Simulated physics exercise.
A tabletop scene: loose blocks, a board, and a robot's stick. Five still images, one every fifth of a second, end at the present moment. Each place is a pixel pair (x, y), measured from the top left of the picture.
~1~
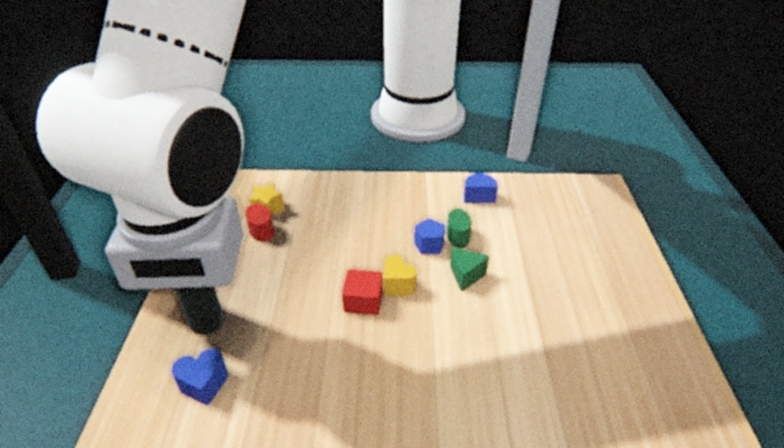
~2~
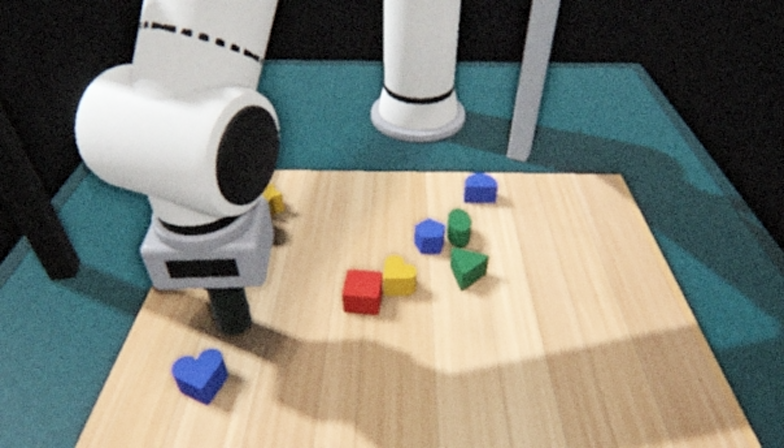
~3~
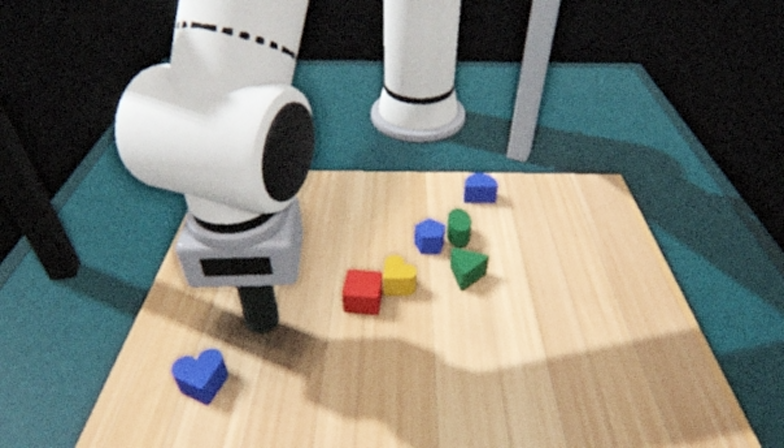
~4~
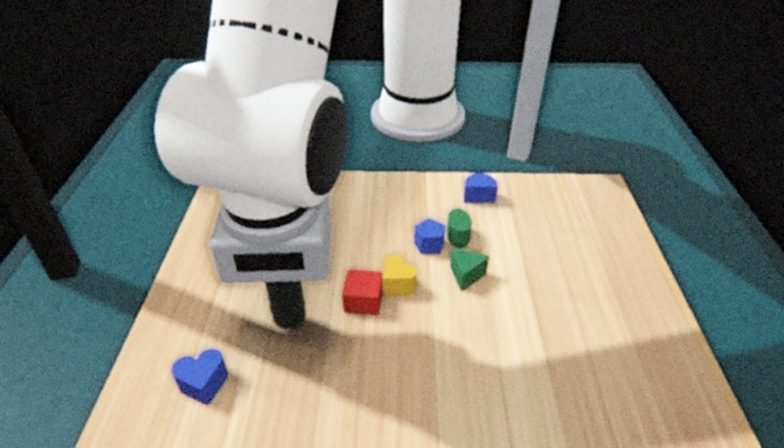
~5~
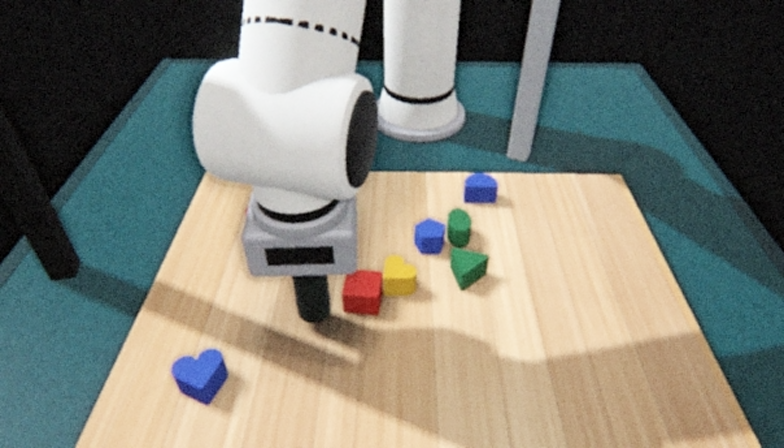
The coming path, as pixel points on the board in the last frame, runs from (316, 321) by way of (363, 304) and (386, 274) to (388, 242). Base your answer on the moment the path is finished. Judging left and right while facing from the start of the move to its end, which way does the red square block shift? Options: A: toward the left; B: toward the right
Correct choice: B.
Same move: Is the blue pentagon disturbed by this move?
It will be nudged away from its spot.
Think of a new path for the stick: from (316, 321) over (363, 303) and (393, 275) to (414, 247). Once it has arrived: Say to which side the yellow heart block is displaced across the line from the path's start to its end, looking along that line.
Toward the right.
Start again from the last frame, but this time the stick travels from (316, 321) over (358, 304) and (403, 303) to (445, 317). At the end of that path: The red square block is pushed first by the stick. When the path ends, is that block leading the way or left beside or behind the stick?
I'm fairly sure the red square block slides away from the front of the stick at some point.
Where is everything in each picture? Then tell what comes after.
Tip of the stick at (207, 323), middles of tops, red square block at (363, 283), yellow heart block at (398, 268), blue pentagon at (431, 228), green triangular piece at (468, 259), in the first frame.
Stick at (235, 323), nothing pushed, in the second frame.
Stick at (263, 321), nothing pushed, in the third frame.
Stick at (290, 317), nothing pushed, in the fourth frame.
Stick at (315, 312), red square block at (363, 283), yellow heart block at (398, 268), blue pentagon at (431, 228), green triangular piece at (468, 259), in the fifth frame.
The first path, step by step. One third of the way, stick at (363, 295); red square block at (390, 267), turned 25° anticlockwise; yellow heart block at (419, 258), turned 20° anticlockwise.
Two thirds of the way, stick at (386, 265); red square block at (416, 247), turned 25° anticlockwise; yellow heart block at (444, 241), turned 20° anticlockwise; blue pentagon at (435, 221); green triangular piece at (472, 258), turned 25° clockwise.
At the end, stick at (388, 233); red square block at (420, 242); yellow heart block at (450, 240), turned 15° anticlockwise; blue pentagon at (435, 221), turned 15° anticlockwise; green triangular piece at (475, 259), turned 35° clockwise.
